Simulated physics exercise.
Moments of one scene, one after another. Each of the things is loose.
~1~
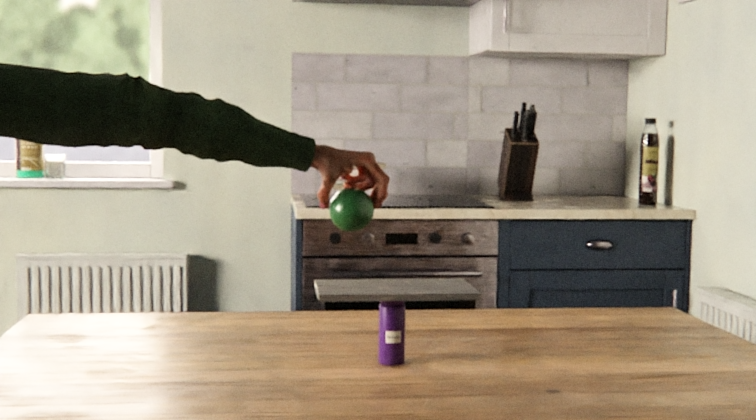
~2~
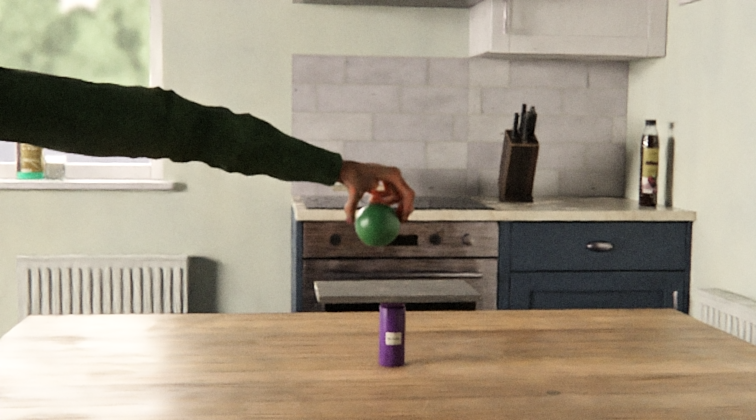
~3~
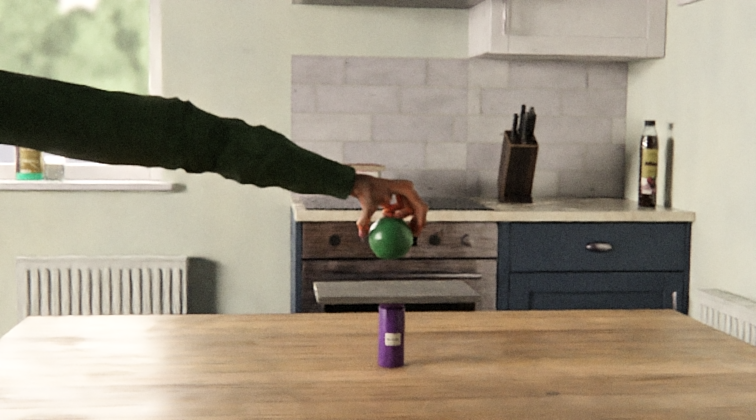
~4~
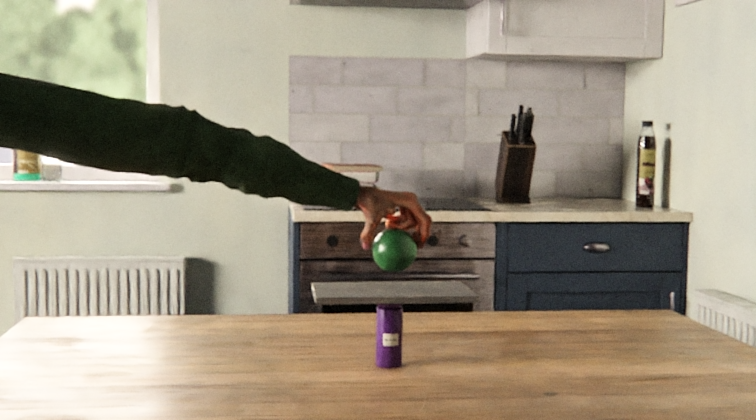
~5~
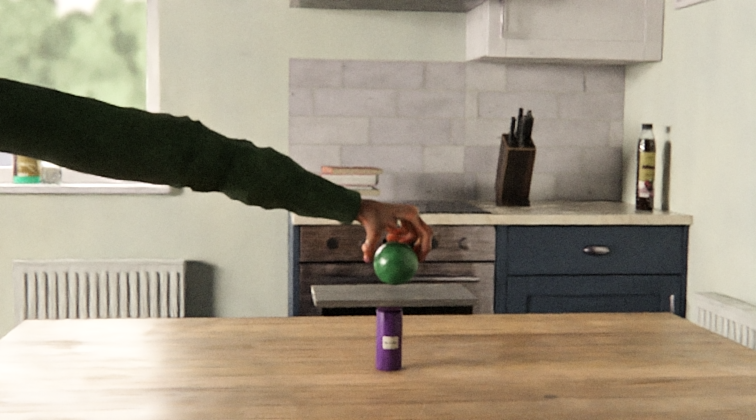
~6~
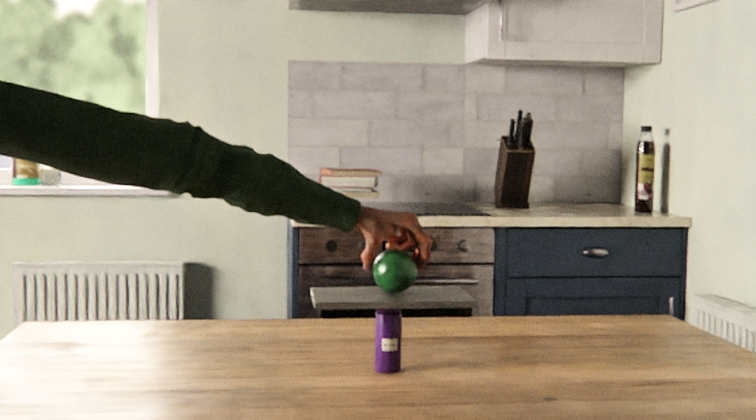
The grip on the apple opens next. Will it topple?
Nothing drops or tips.
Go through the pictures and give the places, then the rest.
The first frame shows coming down; green apple (351, 210); grey board (395, 289).
The second frame shows coming down; green apple (378, 225); grey board (395, 291).
The third frame shows coming down; green apple (391, 238); grey board (394, 291).
The fourth frame shows coming down; green apple (394, 250); grey board (392, 292).
The fifth frame shows coming down; green apple (396, 263); grey board (392, 295).
The sixth frame shows set down, still held; green apple (395, 271); grey board (391, 297).
Then, 0.20 s on from there, no change.
Then, 0.30 s on from there, green apple resting near (395, 272).
In the end, all 3 unmoved. At the end, from the last picture's camera, green apple near (395, 272). The stack holds.
